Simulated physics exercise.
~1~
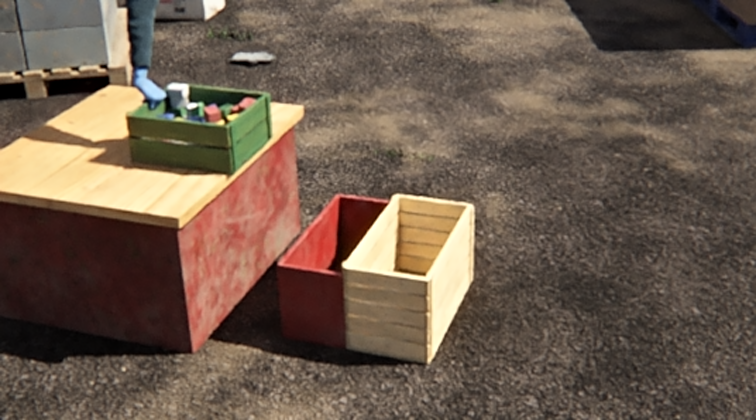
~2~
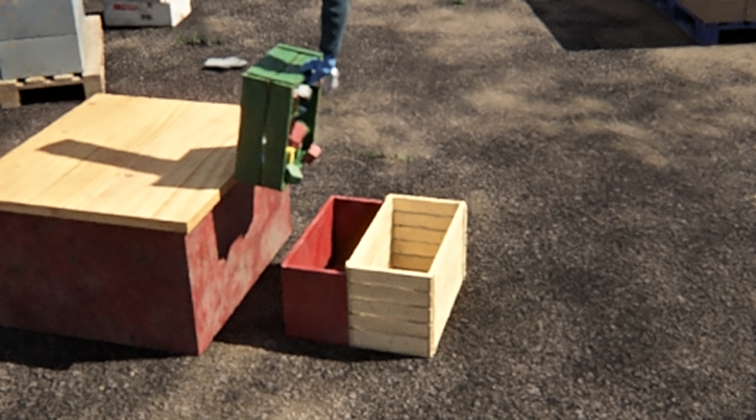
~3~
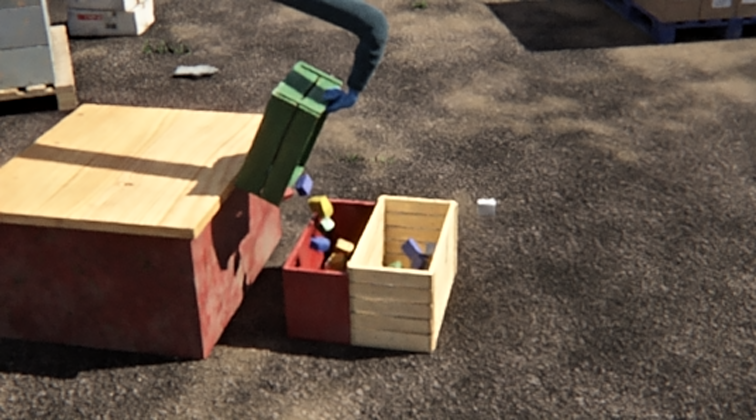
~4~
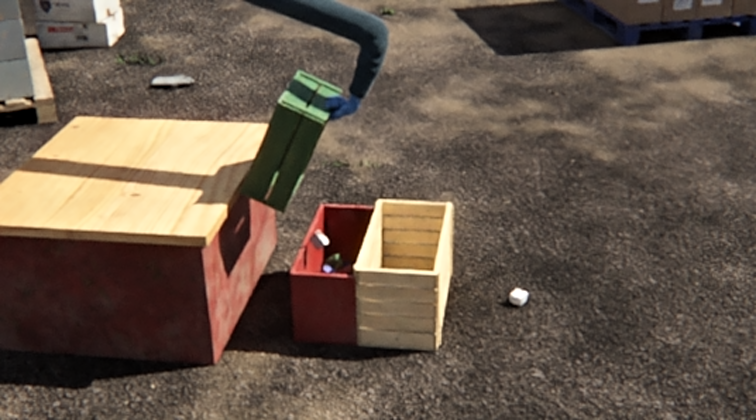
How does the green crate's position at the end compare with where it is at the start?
At the start the green crate sits upright on top of the wooden bench. By the end it is further right, tipped steeply over the bench's right edge beside the red tote.
